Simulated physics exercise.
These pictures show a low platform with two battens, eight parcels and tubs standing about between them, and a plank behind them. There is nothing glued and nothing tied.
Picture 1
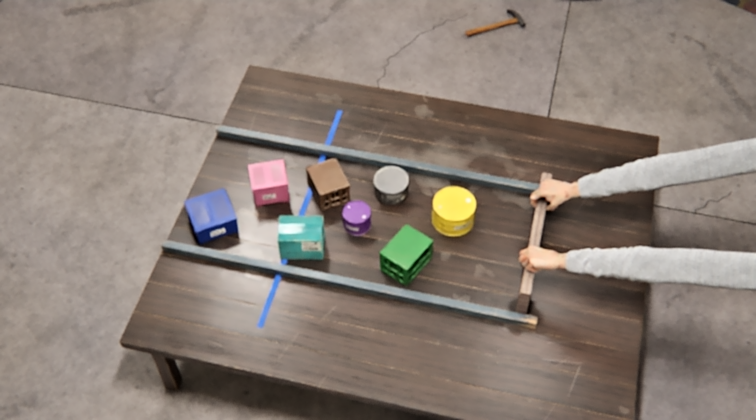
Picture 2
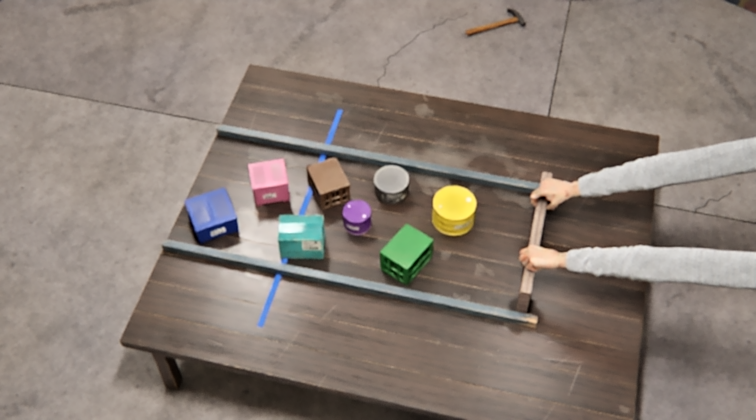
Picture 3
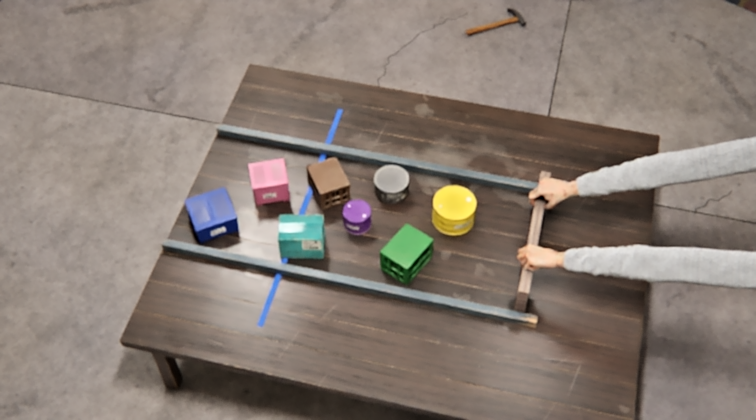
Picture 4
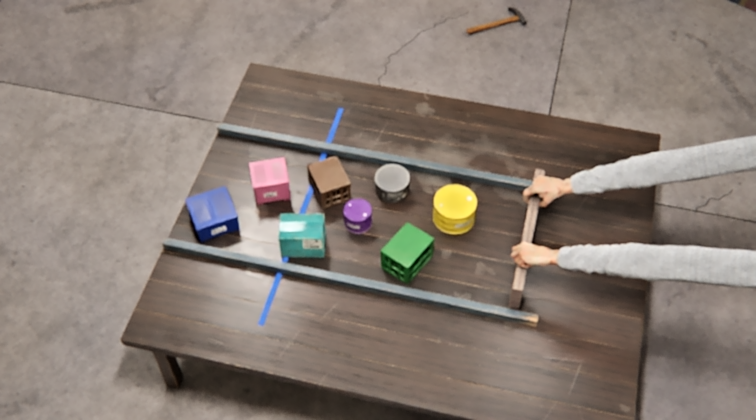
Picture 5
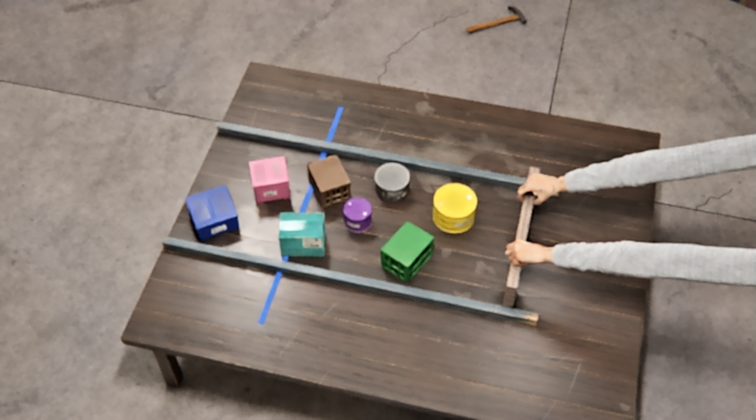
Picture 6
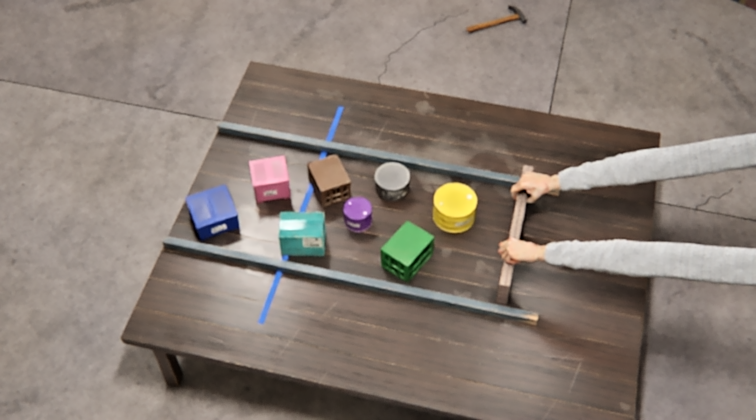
A wooden bar, held by two hands, slides slightly left between two rails toward colourful containers.
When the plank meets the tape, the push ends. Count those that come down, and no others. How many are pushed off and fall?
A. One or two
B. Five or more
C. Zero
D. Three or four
Zero.
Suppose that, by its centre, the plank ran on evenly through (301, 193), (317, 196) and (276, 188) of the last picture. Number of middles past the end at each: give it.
0; 0; 2.
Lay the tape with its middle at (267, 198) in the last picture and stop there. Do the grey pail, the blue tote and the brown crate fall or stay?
Grey pail stays put, blue tote goes down, brown crate stays put.
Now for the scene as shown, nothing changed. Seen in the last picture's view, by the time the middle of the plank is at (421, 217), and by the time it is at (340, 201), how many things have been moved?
At the first point the count is 3, at the second it's 7.
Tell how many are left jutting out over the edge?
The number is 1.
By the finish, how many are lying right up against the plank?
That would be 4 of them.
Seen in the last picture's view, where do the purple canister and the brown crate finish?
Approximately (286, 211) for one, approximately (257, 167) for the other.
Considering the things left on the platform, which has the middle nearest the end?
Blue tote, foremost.
A little later, none off yet; blue tote at rest near (213, 213); pink tote at rest near (270, 180); turquoise parcel at rest near (302, 234).
Next, none off yet; blue tote at rest near (213, 213); pink tote shifted a little near (255, 176); turquoise parcel shifted about its own width near (275, 227).
When it is over, the number that fall off is zero.
